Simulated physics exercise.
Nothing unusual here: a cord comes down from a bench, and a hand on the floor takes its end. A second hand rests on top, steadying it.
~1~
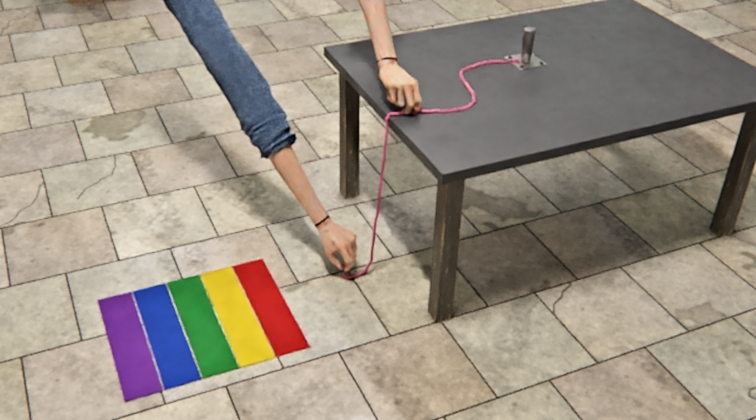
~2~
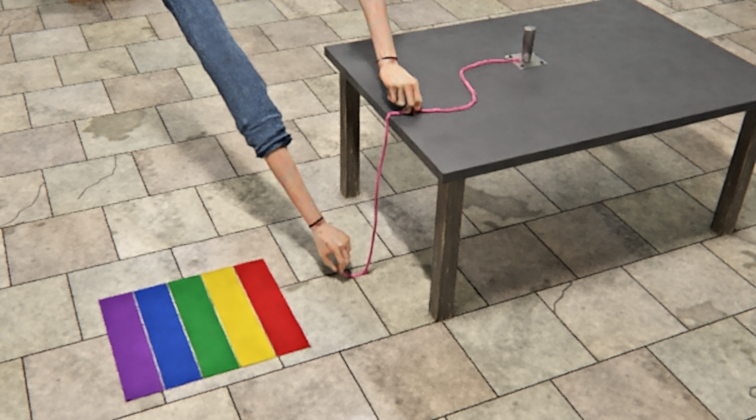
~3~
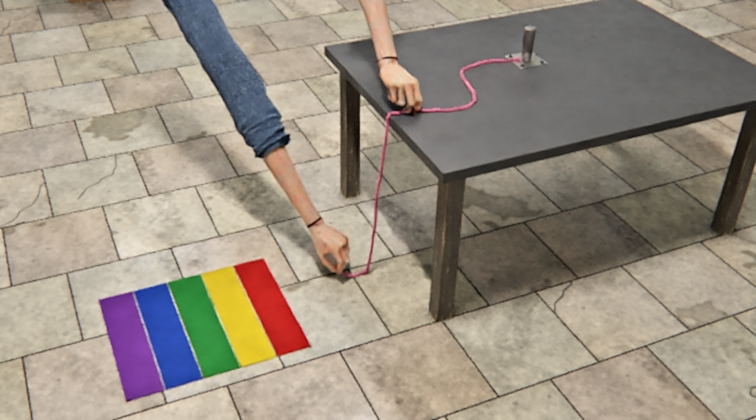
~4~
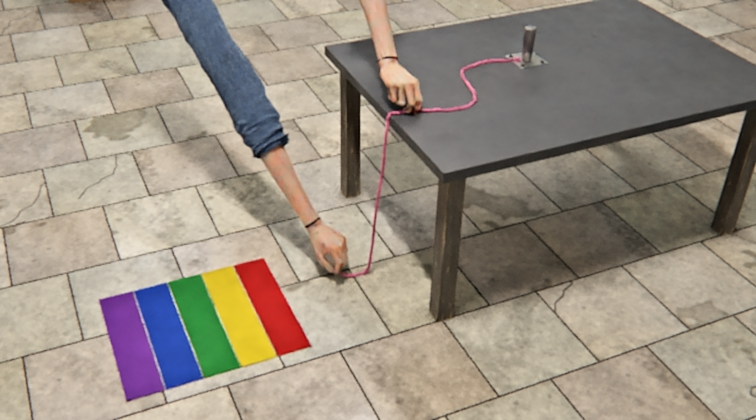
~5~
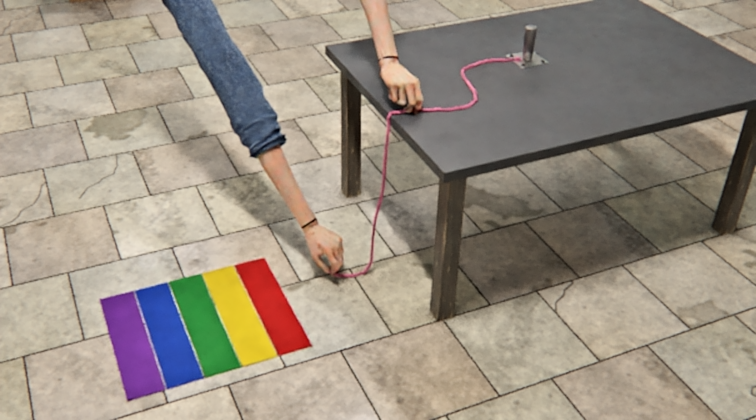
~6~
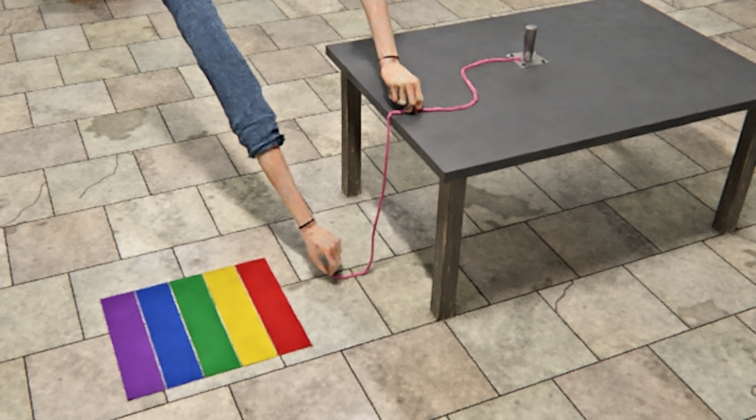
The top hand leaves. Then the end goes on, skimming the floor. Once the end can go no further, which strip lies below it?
The blue strip lies below it.
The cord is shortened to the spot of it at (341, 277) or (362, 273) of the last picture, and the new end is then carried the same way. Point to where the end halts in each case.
First (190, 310), then (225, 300).
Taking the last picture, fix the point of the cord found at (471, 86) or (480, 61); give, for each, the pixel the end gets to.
First try near (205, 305), second near (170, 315).
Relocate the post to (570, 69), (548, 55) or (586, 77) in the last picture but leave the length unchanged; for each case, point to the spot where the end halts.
The spots are near (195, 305), (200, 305) and (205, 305).
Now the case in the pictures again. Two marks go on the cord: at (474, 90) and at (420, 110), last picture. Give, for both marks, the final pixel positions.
They go to (431, 91) and to (361, 129).
Early on, end near (237, 297); over yellow.
Midway, end near (191, 309); over green.
At the end of the slack, end near (164, 316); over blue. It gets as far as the blue strip.
